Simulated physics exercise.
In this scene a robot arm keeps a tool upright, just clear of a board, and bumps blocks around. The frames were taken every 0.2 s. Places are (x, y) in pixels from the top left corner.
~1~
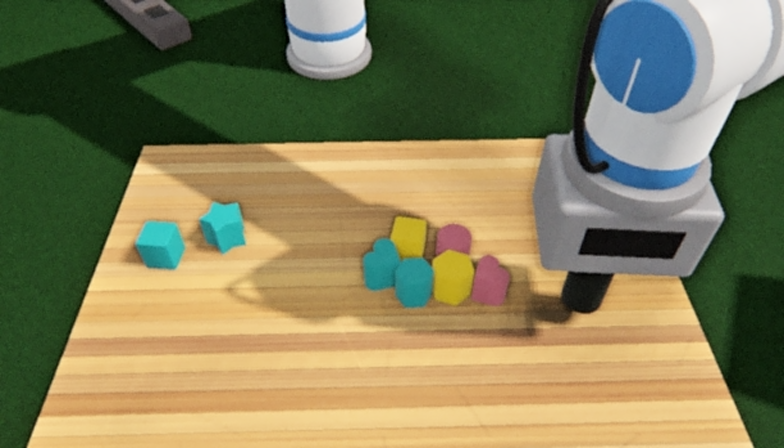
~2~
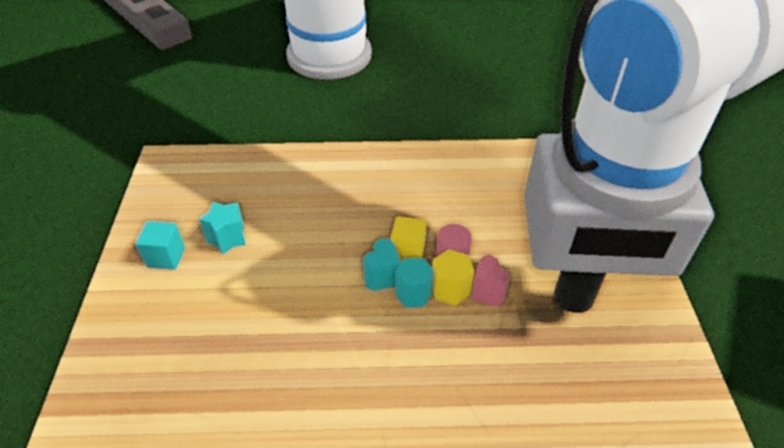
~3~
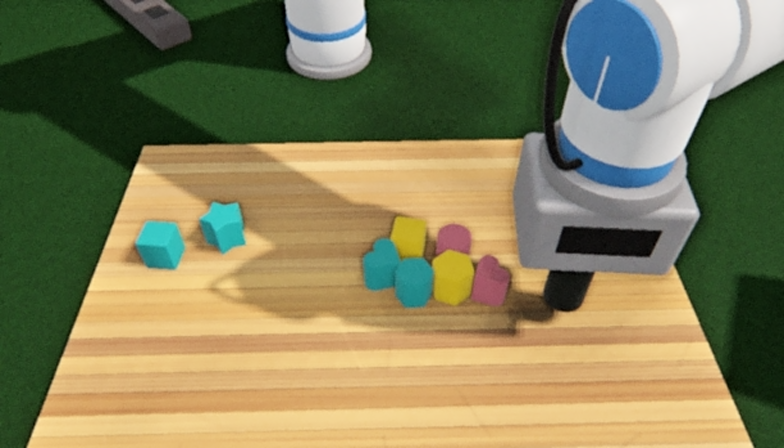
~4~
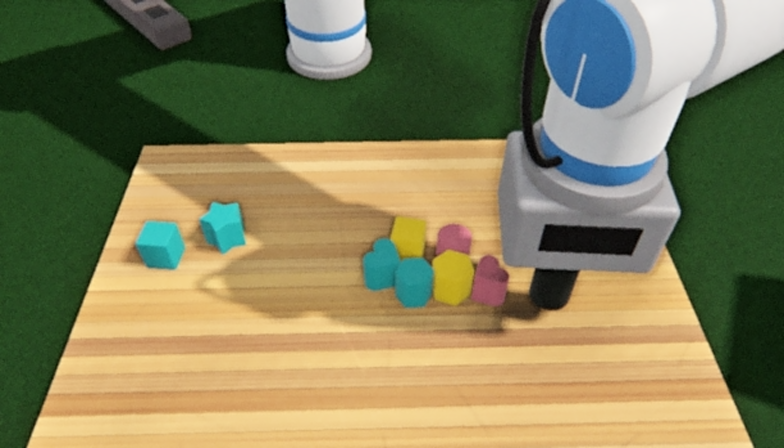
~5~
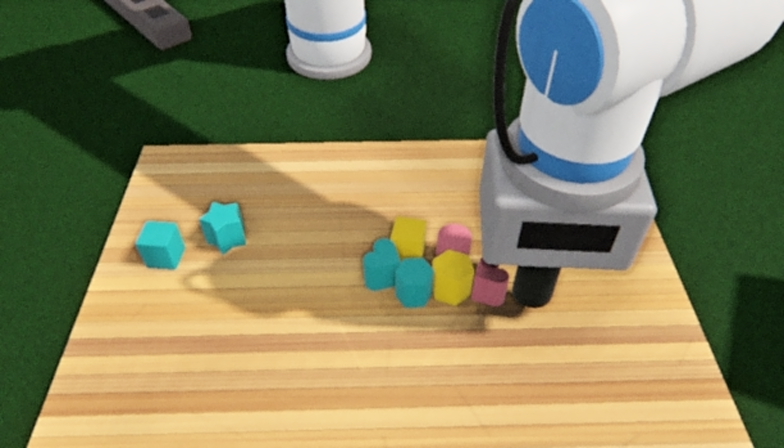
A white and blue robot arm slid its dark tool slowly left across the wooden board, closing in on the pink block at the right of a colourful cluster, while the blocks stayed put.
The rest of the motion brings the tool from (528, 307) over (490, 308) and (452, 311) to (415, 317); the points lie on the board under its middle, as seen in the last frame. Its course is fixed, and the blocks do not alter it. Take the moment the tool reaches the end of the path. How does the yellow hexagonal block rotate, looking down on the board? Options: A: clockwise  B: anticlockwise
Choice B: Anticlockwise.
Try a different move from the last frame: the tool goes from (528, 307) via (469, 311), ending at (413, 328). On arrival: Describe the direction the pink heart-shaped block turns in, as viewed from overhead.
Verdict: Clockwise.
What follows on the original path. One third of the way, tool at (492, 293); turquoise heart-shaped block at (378, 253); turquoise hexagonal block at (409, 271); yellow hexagonal block at (438, 253), turned 40° anticlockwise; pink round block at (451, 228); pink heart-shaped block at (473, 260), turned 70° clockwise.
Two thirds of the way, tool at (453, 296); turquoise heart-shaped block at (378, 253); turquoise hexagonal block at (408, 271); yellow hexagonal block at (433, 249), turned 55° anticlockwise; pink round block at (451, 226); pink heart-shaped block at (468, 260).
At the end, tool at (415, 302); turquoise heart-shaped block at (373, 247); turquoise hexagonal block at (394, 268), turned 40° clockwise; yellow hexagonal block at (433, 249), turned 55° anticlockwise; pink round block at (451, 226); pink heart-shaped block at (468, 260), turned 120° clockwise.
